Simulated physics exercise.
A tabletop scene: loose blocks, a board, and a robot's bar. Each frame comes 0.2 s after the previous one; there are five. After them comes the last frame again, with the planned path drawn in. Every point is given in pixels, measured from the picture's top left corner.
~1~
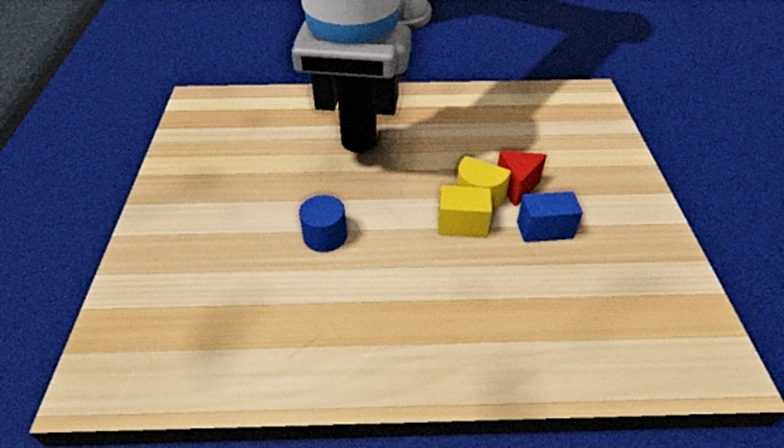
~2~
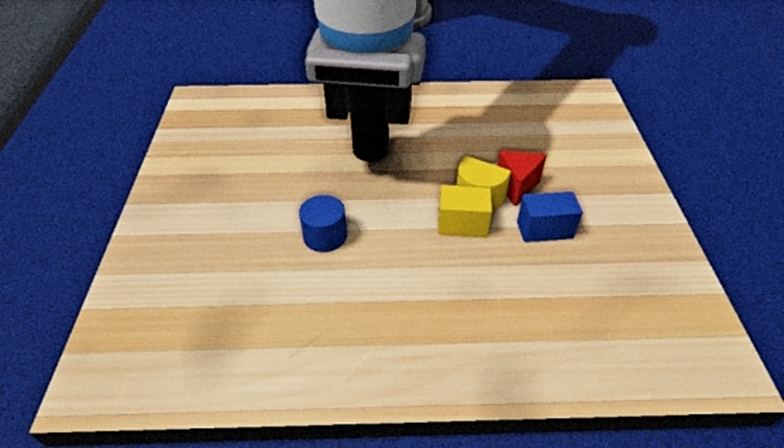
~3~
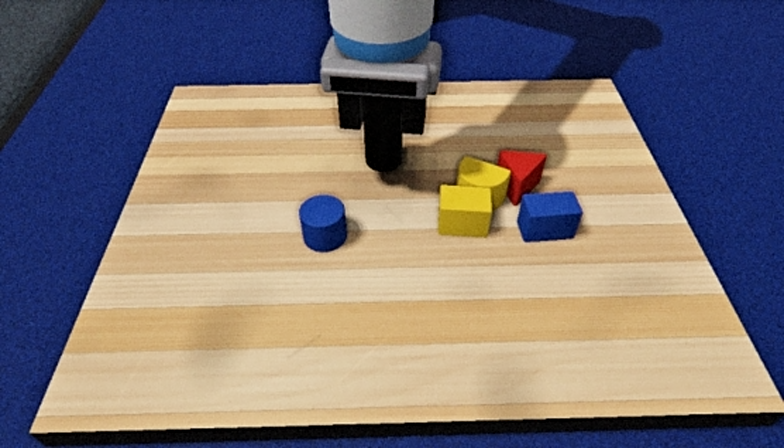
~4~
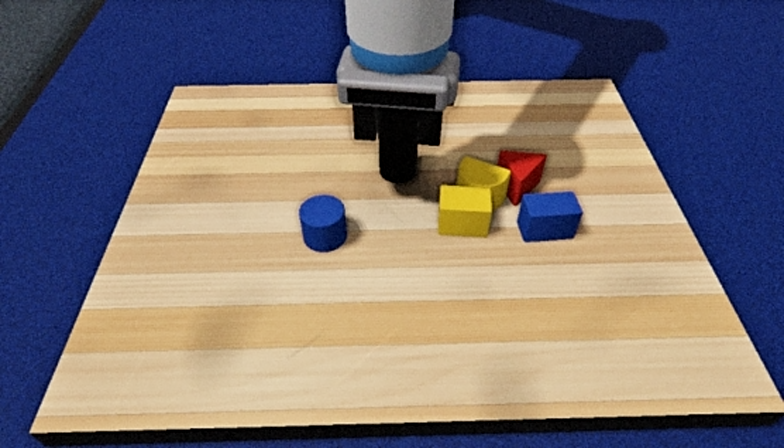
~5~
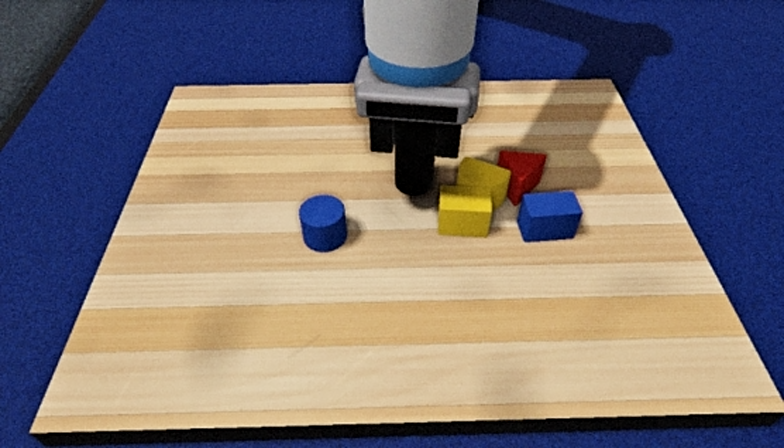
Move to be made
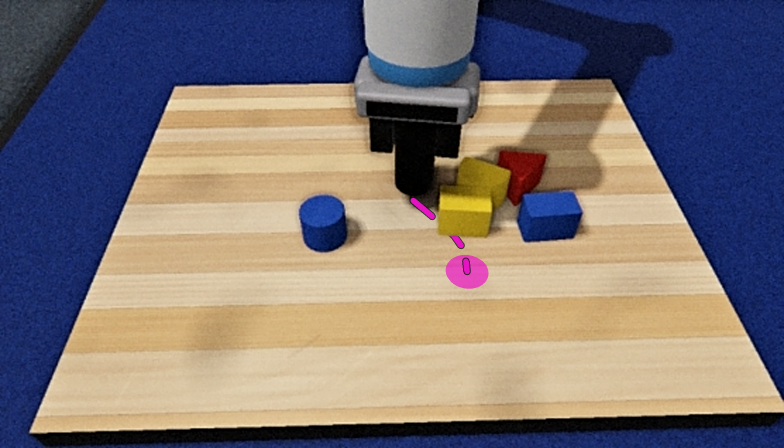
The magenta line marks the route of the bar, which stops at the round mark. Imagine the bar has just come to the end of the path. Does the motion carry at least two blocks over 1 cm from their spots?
I'd say no.
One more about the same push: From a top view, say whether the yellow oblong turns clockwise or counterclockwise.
It goes round opposite to clock hands.
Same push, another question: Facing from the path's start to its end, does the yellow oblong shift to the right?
No, that is not how it ends up.
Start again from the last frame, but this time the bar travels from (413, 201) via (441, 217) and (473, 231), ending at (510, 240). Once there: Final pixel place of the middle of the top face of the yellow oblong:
It is going to be at (555, 241).
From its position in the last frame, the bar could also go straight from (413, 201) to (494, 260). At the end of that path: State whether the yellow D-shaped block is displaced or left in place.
It is not moved.
The drawn path runs from (413, 201) via (437, 220) and (459, 242), ending at (467, 271).
What follows on the original path. One third of the way, bar (438, 203); yellow oblong (487, 208).
Two thirds of the way, bar (462, 226); yellow oblong (516, 224), turned 30° anticlockwise; blue oblong (558, 203), turned 15° anticlockwise.
At the end, bar (470, 254); yellow oblong (523, 231), turned 55° anticlockwise; yellow D-shaped block not moved; blue oblong (559, 203), turned 15° anticlockwise.
